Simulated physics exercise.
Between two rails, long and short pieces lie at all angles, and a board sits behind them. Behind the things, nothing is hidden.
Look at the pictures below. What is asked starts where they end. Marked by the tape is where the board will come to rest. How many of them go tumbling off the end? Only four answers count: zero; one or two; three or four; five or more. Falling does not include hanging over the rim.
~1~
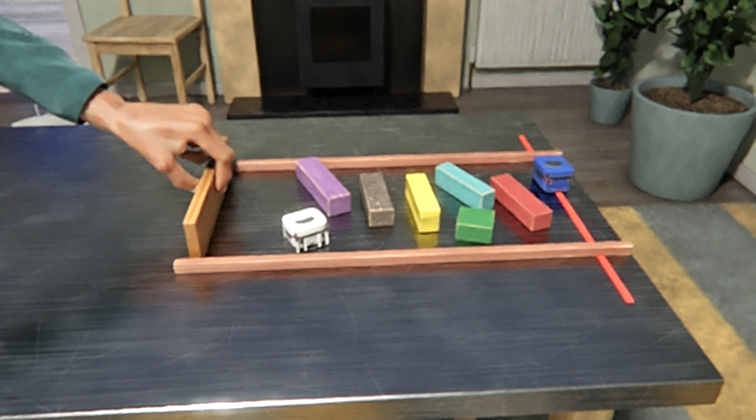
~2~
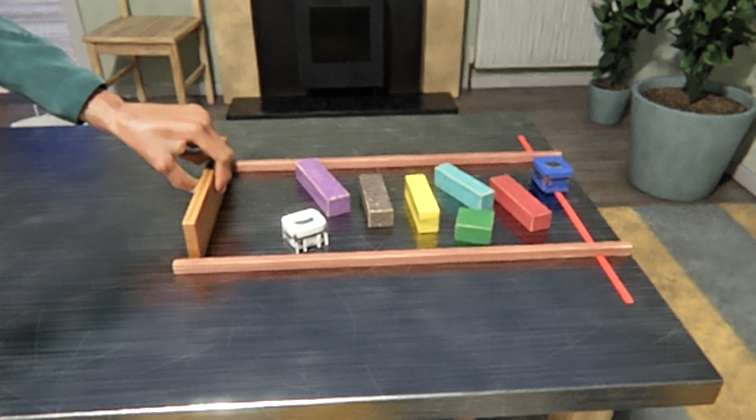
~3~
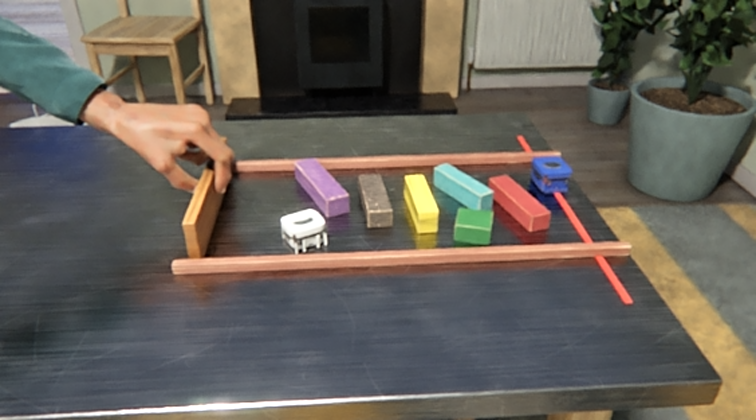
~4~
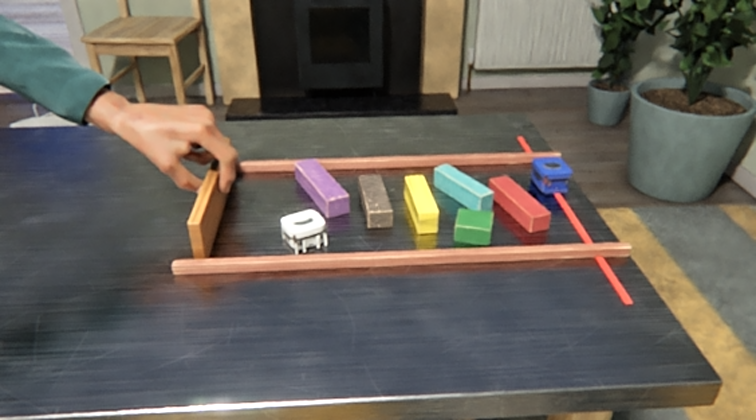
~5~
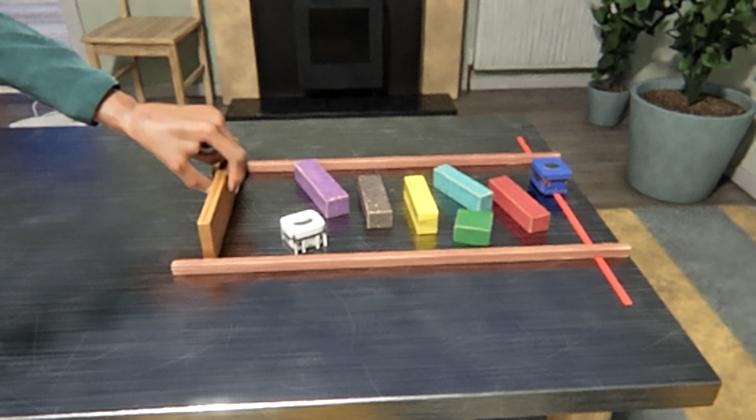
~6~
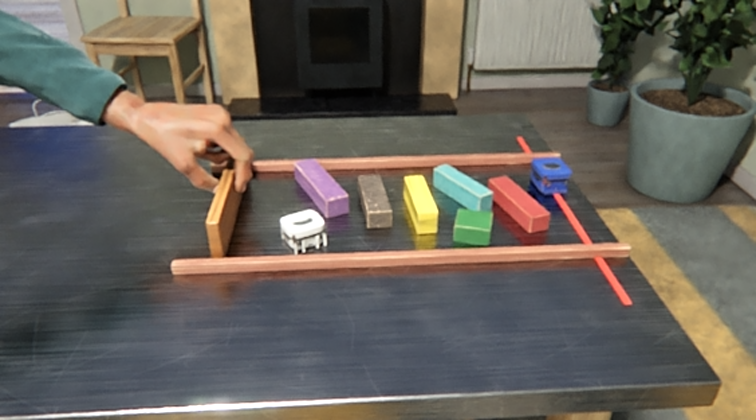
Seems five or more of them come crashing down.
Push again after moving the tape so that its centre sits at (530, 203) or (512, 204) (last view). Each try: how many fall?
In the first try the count is 3, and in the second it is 2.
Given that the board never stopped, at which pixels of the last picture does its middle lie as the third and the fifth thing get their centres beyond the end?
The middle sits near (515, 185) at the first moment and near (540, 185) at the second.
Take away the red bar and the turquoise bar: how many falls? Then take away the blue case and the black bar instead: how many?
4 in the first case, 4 in the second.
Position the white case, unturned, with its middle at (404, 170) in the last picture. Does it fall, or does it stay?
It topples off.
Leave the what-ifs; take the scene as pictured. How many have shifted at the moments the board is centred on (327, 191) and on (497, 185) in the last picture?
First position 2; second position 8.
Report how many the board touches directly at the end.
So the total is 2.
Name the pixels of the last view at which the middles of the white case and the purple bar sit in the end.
Okay, so first (603, 226), and next (564, 180).
A little later, none off yet; blue case at rest near (550, 176); red bar at rest near (517, 203); turquoise bar at rest near (462, 189).
Next, none off yet; blue case at rest near (550, 176); red bar moving near (526, 203); turquoise bar shifted a little near (491, 186).
Later still, none off yet; blue case tilted well over near (594, 186); red bar shifted about its own width near (600, 201); turquoise bar shifted about its own width near (569, 184).
When it is over, the number that fall off is five or more; down, black bar, yellow stick, green block, turquoise bar, red bar and blue case.
